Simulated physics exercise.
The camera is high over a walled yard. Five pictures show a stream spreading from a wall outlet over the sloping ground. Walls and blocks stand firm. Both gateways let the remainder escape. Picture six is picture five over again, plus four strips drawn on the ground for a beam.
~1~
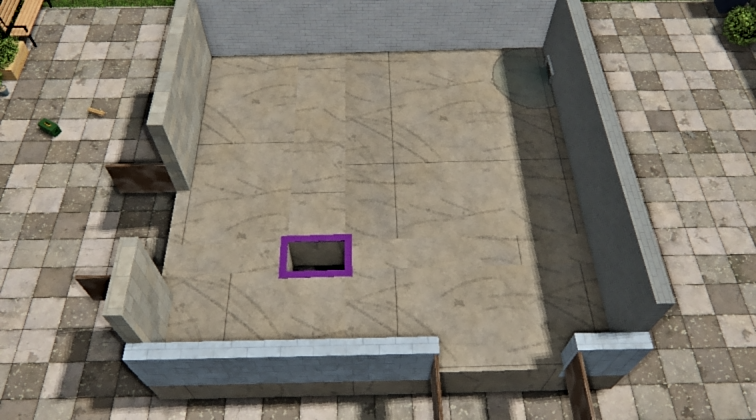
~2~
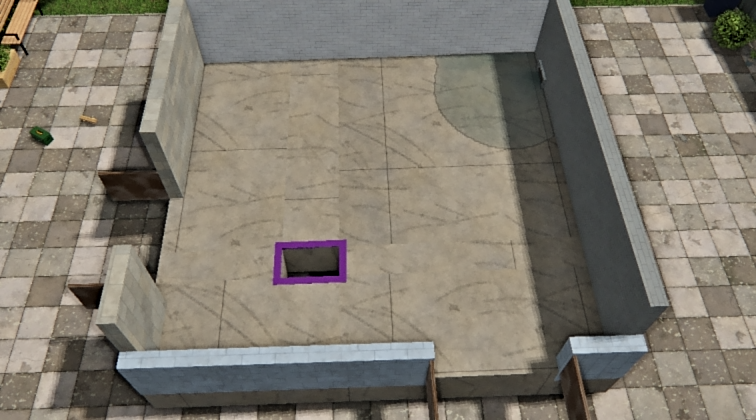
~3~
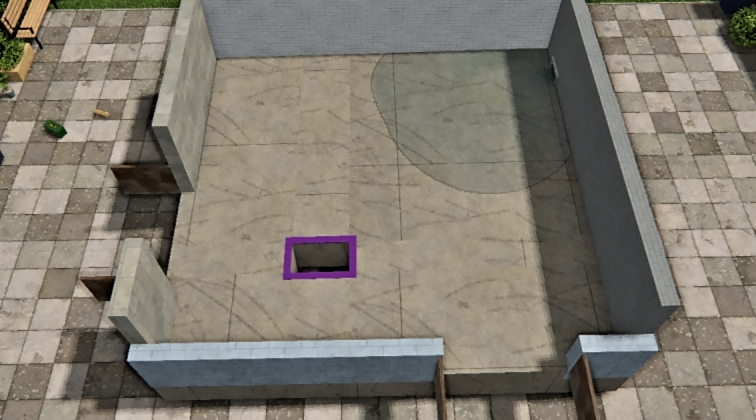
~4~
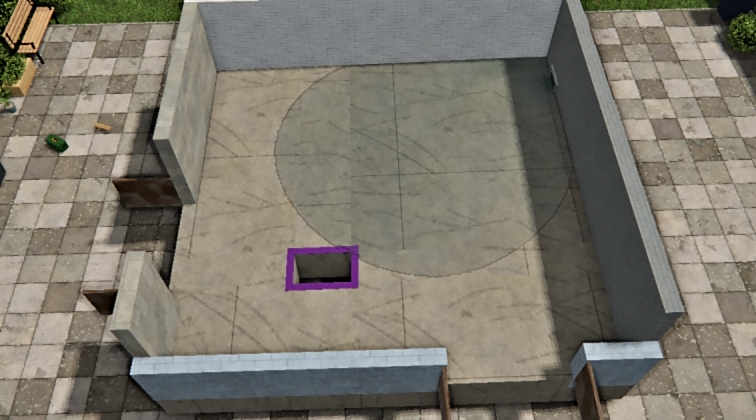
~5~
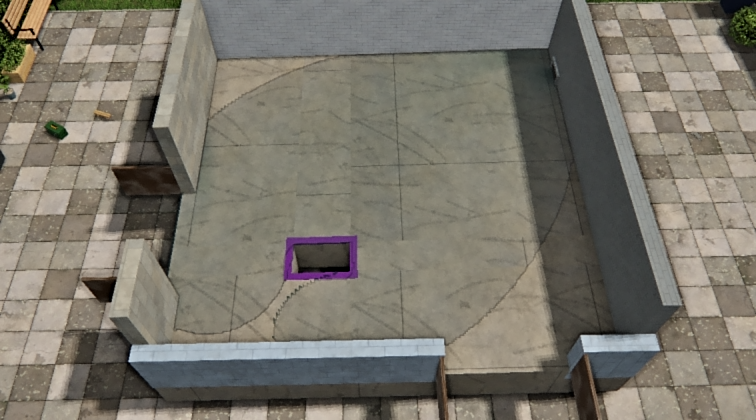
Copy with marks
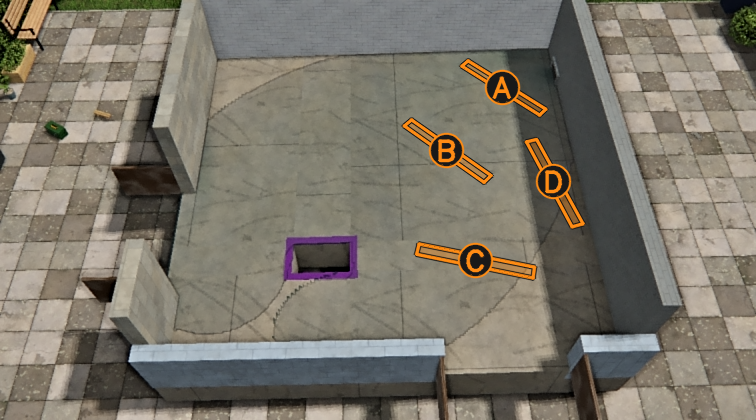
Dark wet patch spreading from the upper right corner across a walled yard's paved floor, reaching and surrounding a purple-framed gully.
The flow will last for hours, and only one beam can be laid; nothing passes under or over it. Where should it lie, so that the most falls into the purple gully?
Take C.
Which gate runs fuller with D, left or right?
The left gate.
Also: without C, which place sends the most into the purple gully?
That is place D.
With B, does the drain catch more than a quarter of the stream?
No.
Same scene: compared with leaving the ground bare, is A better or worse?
Worse.
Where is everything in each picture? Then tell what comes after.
The first frame shows outfall at (550, 71); purple gully at (316, 256); open gate at (182, 240); open gate at (497, 355); front seen at (502, 85), 3 % of the ground wet; purple gully still dry.
The second frame shows front seen at (470, 137), 11 % of the ground wet; purple gully still dry.
The third frame shows front seen at (409, 156), 24 % of the ground wet; purple gully still dry.
The fourth frame shows front seen at (299, 206), 49 % of the ground wet; purple gully still dry.
The fifth frame shows front seen at (184, 317), 77 % of the ground wet; purple gully taking water.
On the marked copy, A from (465, 63) to (542, 112); B from (407, 122) to (487, 178); C from (417, 249) to (533, 272); D from (531, 140) to (577, 225).
Choosing A, about 16 % of the stream goes into the purple gully, about 84 % out by the gates.
Choosing B, about 12 % of the stream goes into the purple gully, about 88 % out by the gates.
Choosing C, about 37 % of the stream goes into the purple gully, about 62 % out by the gates.
Choosing D, about 28 % of the stream goes into the purple gully, about 72 % out by the gates.
